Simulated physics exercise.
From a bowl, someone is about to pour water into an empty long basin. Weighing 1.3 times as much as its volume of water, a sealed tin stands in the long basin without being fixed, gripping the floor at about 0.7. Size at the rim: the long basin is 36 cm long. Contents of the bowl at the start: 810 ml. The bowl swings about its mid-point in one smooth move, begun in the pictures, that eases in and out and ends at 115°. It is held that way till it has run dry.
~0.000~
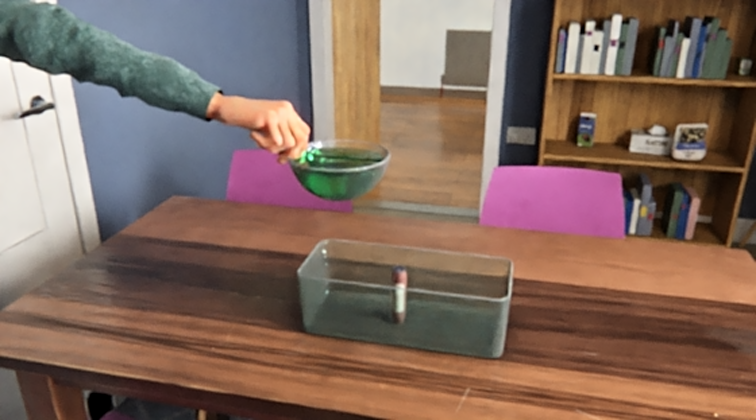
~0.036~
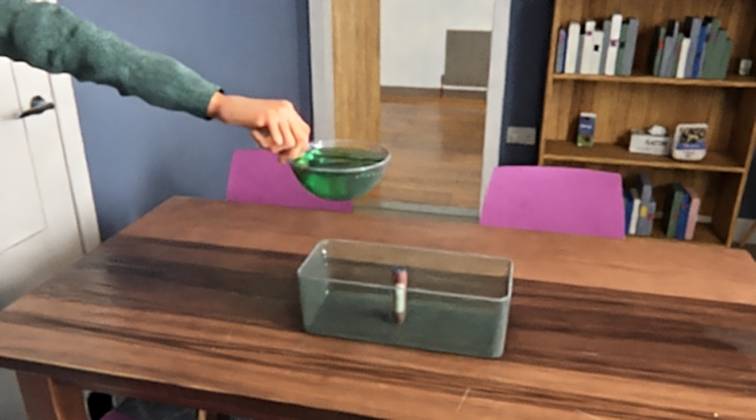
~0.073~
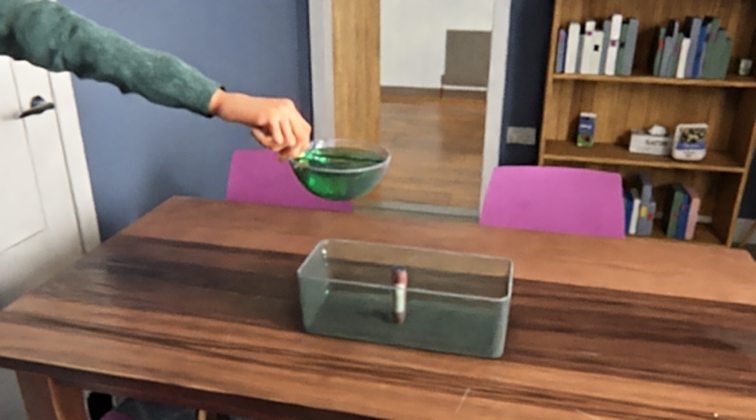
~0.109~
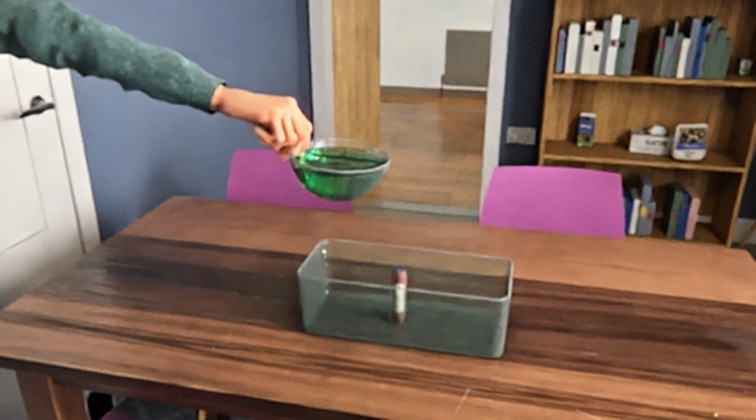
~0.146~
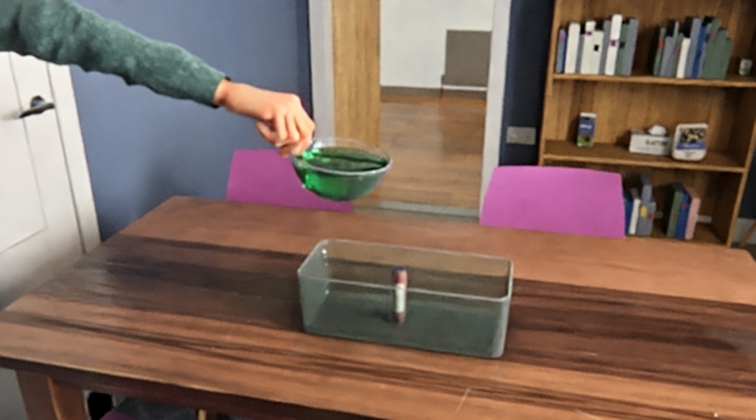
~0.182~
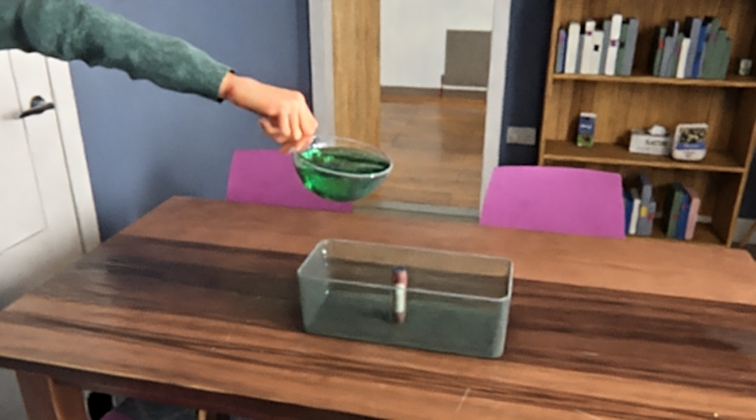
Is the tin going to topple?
No. Bet it holds up.
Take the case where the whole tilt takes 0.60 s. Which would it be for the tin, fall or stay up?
Then it remains upright.
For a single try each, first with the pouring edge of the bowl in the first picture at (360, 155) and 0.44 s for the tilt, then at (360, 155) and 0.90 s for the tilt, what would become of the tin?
In the first try it comes down; in the second it comes down.
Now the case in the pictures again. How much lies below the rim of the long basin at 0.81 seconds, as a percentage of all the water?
I reckon close to 98 per cent.
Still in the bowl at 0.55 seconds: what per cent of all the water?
I'd estimate some 26 % remains.
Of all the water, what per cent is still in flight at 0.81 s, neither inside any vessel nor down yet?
About 3 percent.
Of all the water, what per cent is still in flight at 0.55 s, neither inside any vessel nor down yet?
Around 52 percent.
After 0.55 s the tilt is 77° and 25 per cent is still to pour; the tin stands where it began.
After 0.81 s the tilt is 112° and 0 per cent is still to pour; the tin leans 5°.
After 1.10 s the tilt is 115° and 0 per cent is still to pour; the tin stands where it began.
After 1.40 s the tilt is 115° and 0 per cent is still to pour; the tin stands where it began.
In the end the tin stands where it began.
